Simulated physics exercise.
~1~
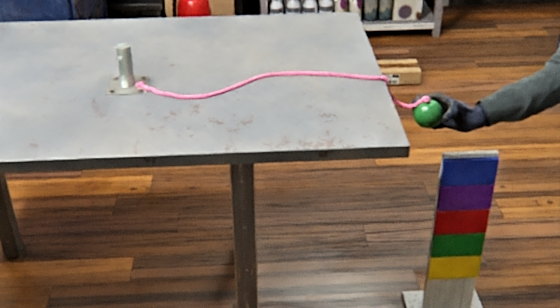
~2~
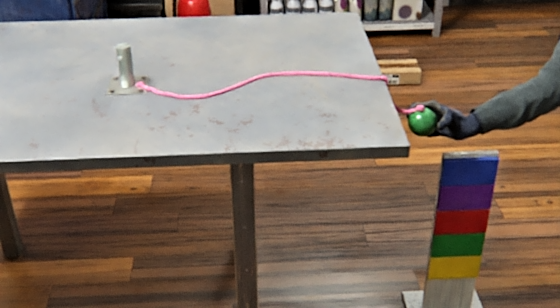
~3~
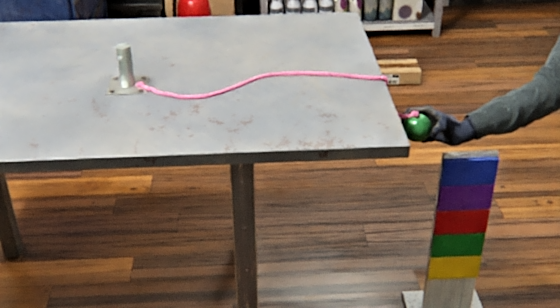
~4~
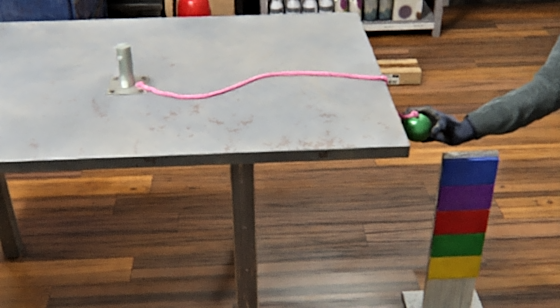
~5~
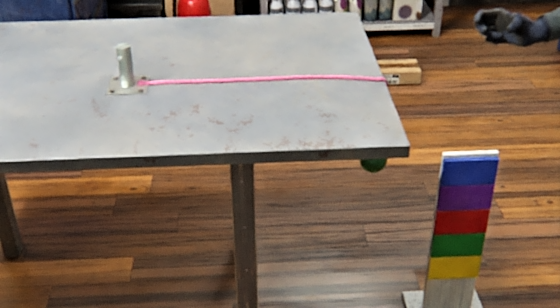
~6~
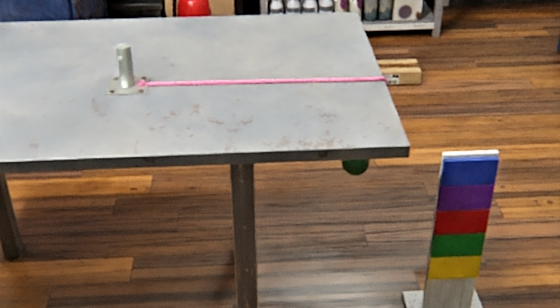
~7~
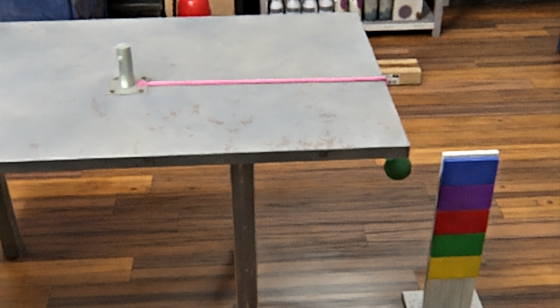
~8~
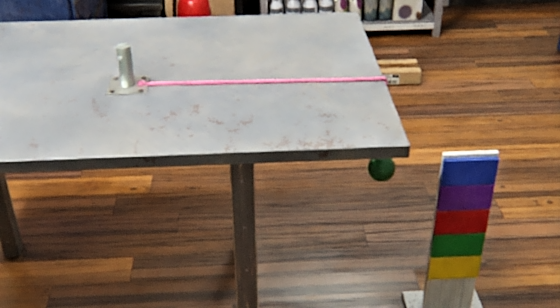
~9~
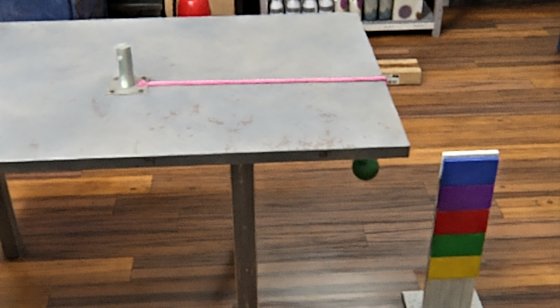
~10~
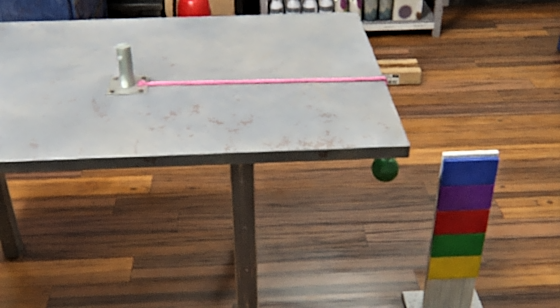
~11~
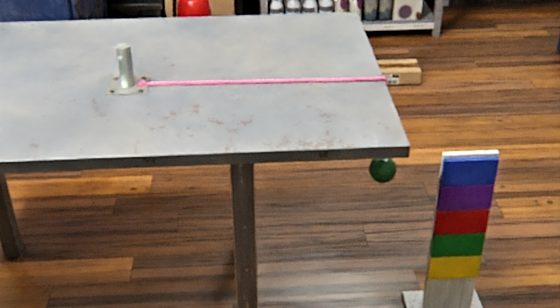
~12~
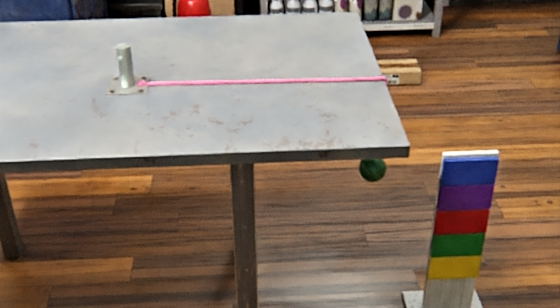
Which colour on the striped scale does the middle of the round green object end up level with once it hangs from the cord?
It ends up hanging just below the table edge with its middle level with the blue band, the top colour on the scale.
